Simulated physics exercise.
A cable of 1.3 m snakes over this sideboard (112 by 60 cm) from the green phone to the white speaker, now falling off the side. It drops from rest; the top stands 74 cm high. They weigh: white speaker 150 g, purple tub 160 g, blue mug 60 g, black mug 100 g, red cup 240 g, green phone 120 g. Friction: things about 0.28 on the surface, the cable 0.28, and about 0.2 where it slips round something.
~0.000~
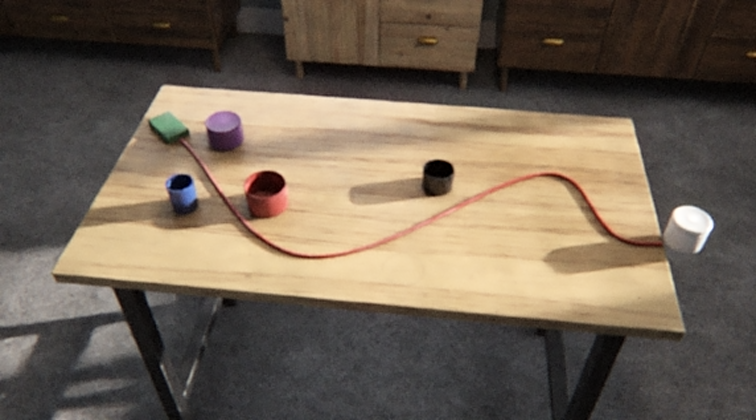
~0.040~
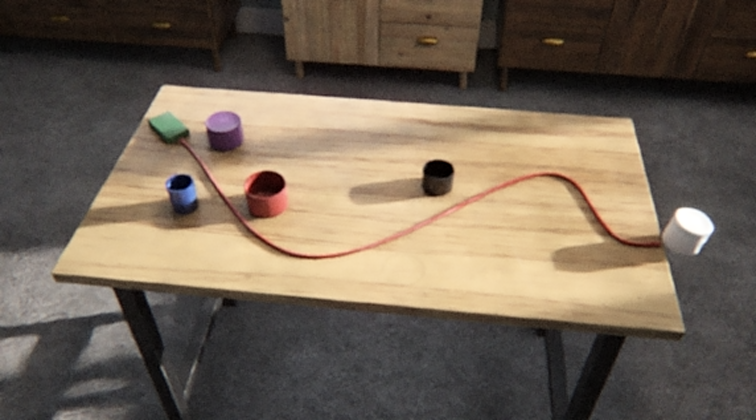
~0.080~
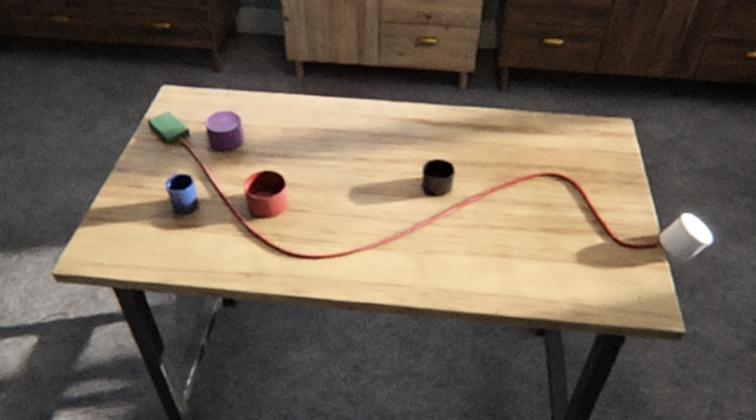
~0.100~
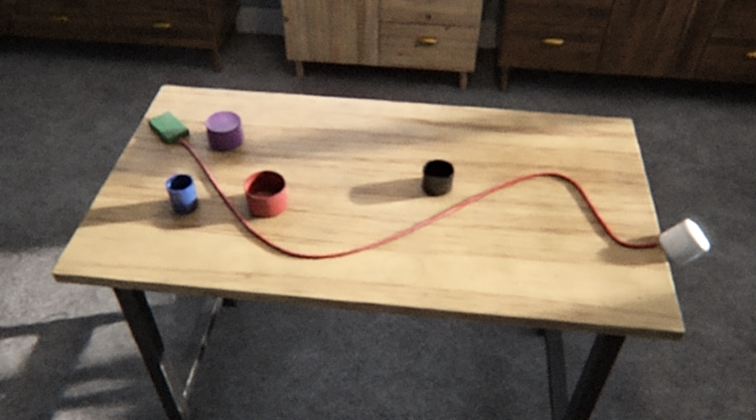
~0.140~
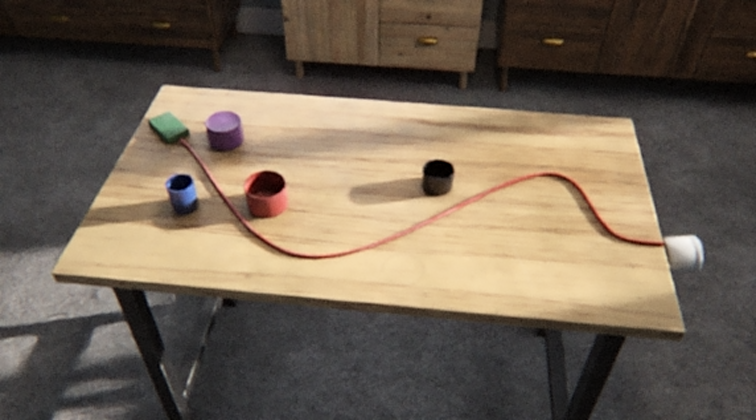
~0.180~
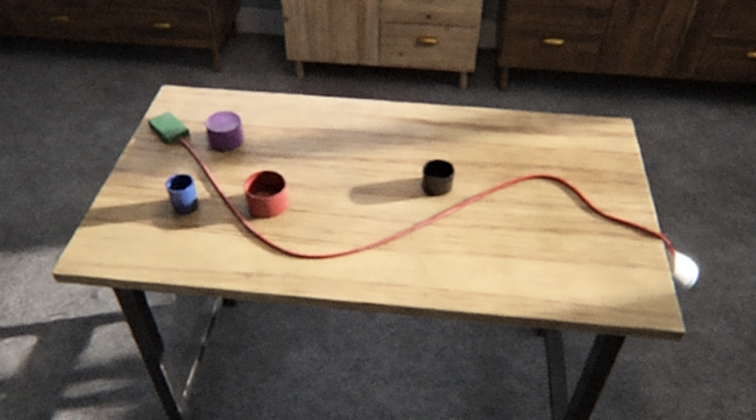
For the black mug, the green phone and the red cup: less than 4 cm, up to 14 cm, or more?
The black mug hardly moves, the green phone ends far away, the red cup moves a moderate way.
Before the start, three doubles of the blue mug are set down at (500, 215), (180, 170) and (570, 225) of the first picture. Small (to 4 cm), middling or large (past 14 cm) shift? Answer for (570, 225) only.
There: Small.
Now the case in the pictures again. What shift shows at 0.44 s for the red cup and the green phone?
About: Red cup 4 cm, green phone 15 cm.
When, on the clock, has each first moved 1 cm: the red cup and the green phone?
About: Red cup 0.34 s, green phone 0.32 s.
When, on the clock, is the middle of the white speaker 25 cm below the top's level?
About: 0.30 s.
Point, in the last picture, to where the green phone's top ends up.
Around (366, 266).
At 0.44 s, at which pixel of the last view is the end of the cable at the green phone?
At about (209, 170).
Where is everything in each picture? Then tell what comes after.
The first picture shows black mug (439, 169); green phone (168, 124); red cup (265, 184); cable runs through (602, 222) (515, 181) (406, 232) (273, 245) (209, 174).
The second picture shows white speaker (692, 221); cable runs through (602, 222) (406, 232) (209, 174).
The third picture shows white speaker (685, 238); cable runs through (602, 222) (406, 232) (209, 174).
The fourth picture shows white speaker (684, 243); cable runs through (602, 222) (406, 232) (209, 174).
The fifth picture shows white speaker (680, 255); cable runs through (602, 222) (406, 232) (209, 174).
The sixth picture shows black mug (439, 169); green phone (168, 124); red cup (265, 184); cable runs through (620, 220) (515, 181) (407, 232) (273, 245) (209, 174).
At 0.4 s, the cable's tail end at (209, 170); green phone 13 cm off its start, red cup 5 cm off its start, white speaker over the edge.
At 0.7 s, the cable's tail end at (279, 204); green phone 34 cm off its start, red cup 7 cm off its start, white speaker over the edge.
At 0.9 s, the cable's tail end at (360, 245); green phone 56 cm off its start at (339, 254), red cup 8 cm off its start at (298, 168), white speaker over the edge.
At 1.2 s, the cable's tail end at (386, 258); green phone 61 cm off its start, red cup 8 cm off its start, white speaker over the edge.
At 2.4 s, the cable's tail end at (387, 258); green phone 61 cm off its start at (366, 266), red cup 8 cm off its start at (298, 168), black mug 0 cm off its start at (439, 169), white speaker over the edge.
